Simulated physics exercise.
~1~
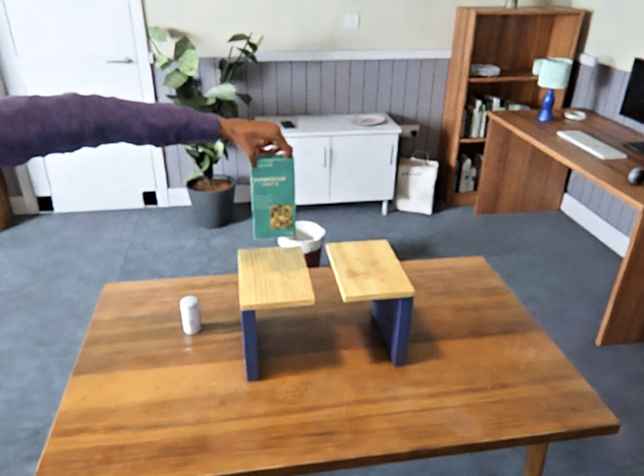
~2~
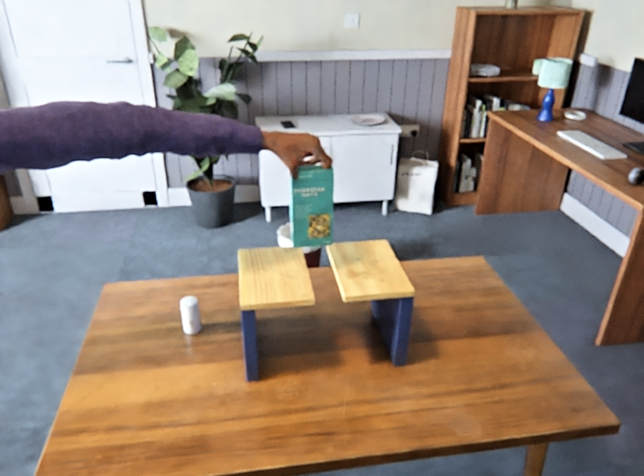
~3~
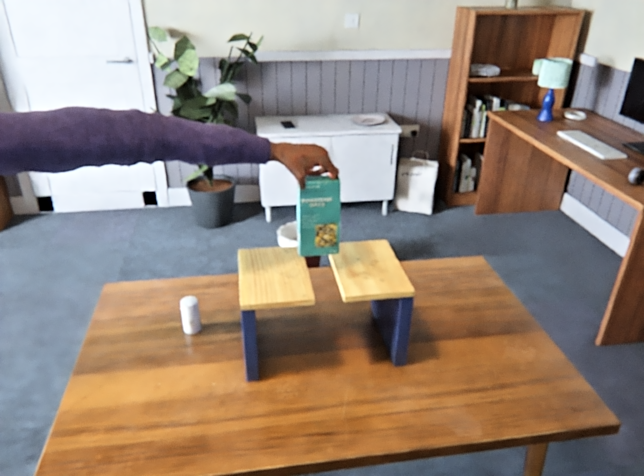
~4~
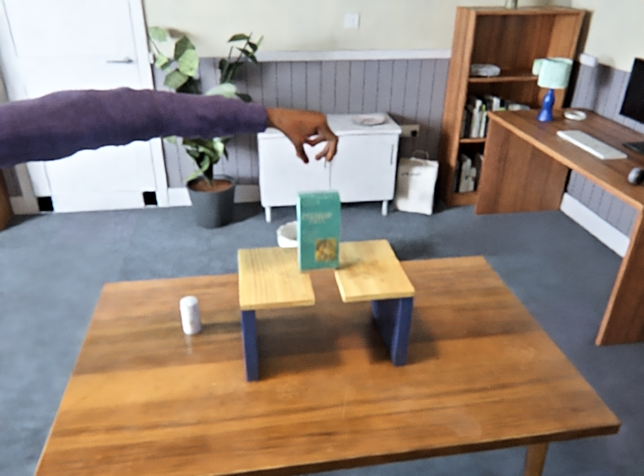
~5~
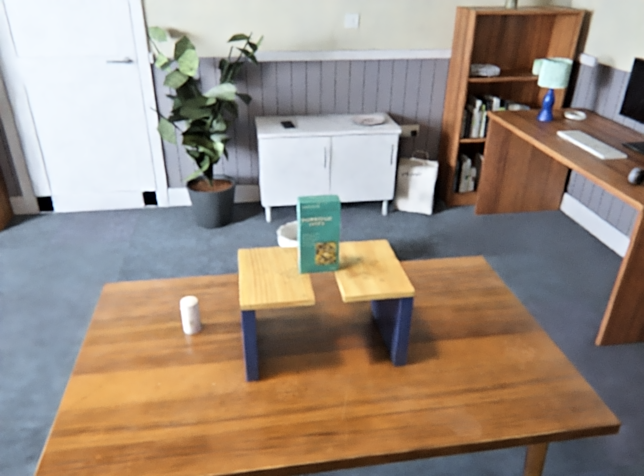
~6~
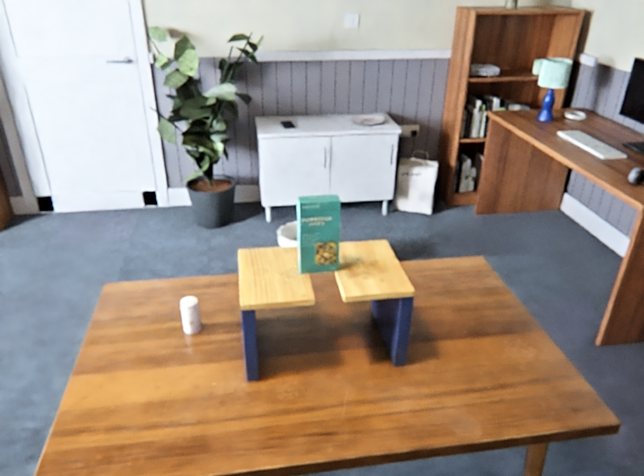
A hand carried an upright turquoise packet to the right and lowered it over the gap between two wooden ledges on a table, then let go and withdrew. The packet stayed caught there, standing upright, while a white shaker sat untouched nearby.
